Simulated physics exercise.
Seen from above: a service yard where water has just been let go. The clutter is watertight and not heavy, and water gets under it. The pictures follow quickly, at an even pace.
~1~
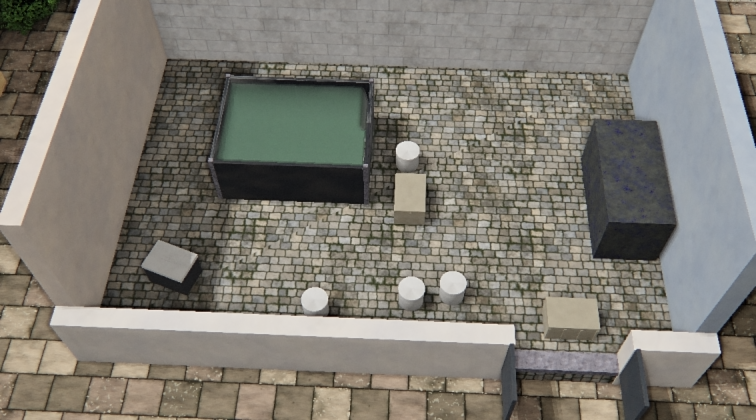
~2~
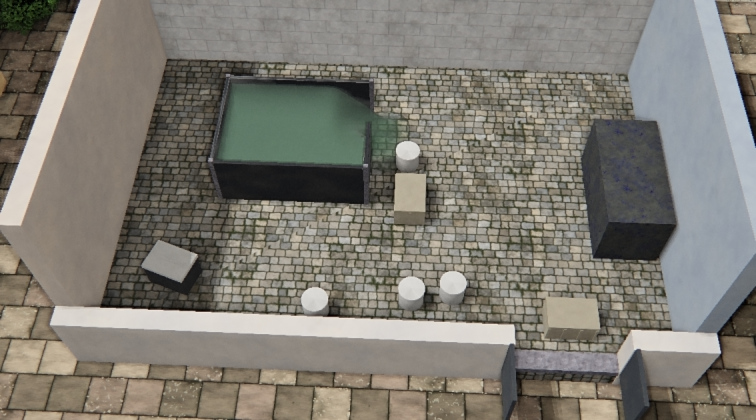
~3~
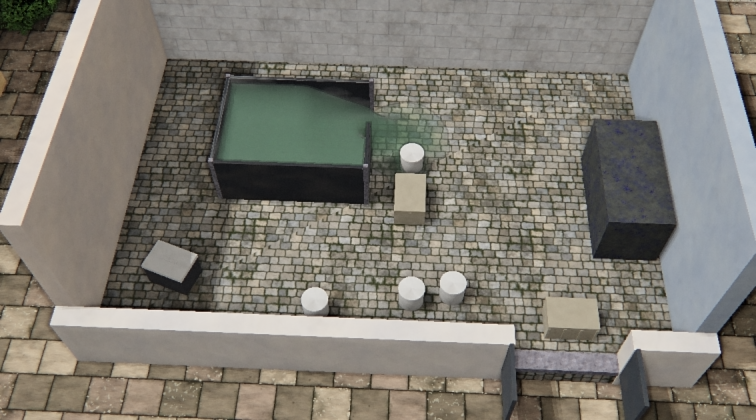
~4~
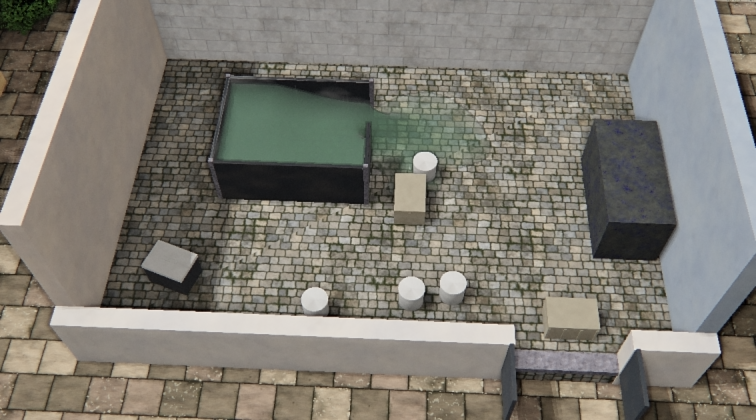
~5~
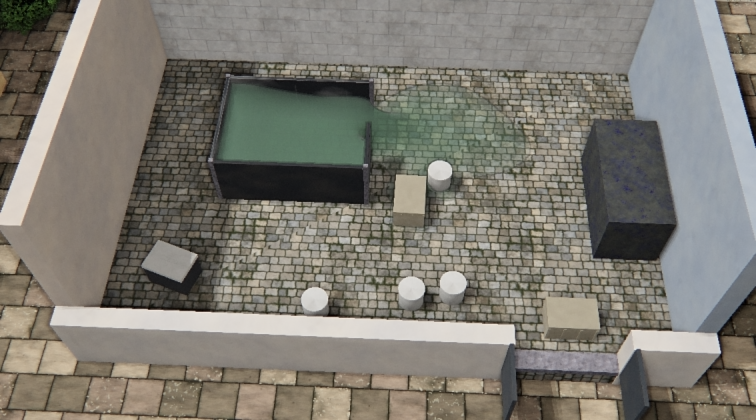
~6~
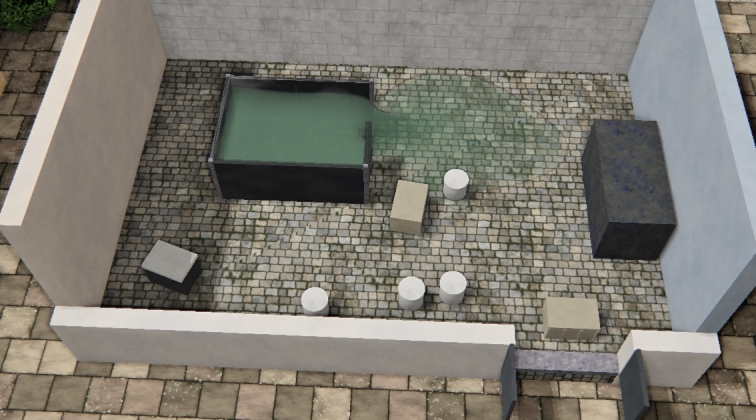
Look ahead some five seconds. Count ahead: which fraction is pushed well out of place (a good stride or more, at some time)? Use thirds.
That comes to less than a third.
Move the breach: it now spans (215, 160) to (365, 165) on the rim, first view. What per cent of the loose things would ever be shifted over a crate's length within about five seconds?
About 70 per cent.
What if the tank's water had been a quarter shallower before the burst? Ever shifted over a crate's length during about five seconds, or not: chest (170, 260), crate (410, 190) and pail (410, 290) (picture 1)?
In that order: No, less than that, under that.
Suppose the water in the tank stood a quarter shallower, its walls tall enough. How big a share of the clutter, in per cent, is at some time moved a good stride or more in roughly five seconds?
I make it 30 per cent.
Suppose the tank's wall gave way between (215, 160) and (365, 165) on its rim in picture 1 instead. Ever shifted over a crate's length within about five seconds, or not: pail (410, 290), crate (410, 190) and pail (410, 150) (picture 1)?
In turn: Swept aside, never so far, no.
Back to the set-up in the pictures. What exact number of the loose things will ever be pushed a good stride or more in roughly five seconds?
It comes to 2.
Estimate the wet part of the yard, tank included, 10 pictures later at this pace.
About 45 per cent.
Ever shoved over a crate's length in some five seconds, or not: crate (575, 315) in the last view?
Answer: That far or more.
A moment on, 1 of 7 are well off their spots; 0 afloat.
Next, 1 of 7 are well off their spots; 0 afloat.
Later, 2 of 7 are well off their spots; 0 afloat.
In the end, 2 of 7 are well off their spots, and 2 have been at some point; 0 afloat.
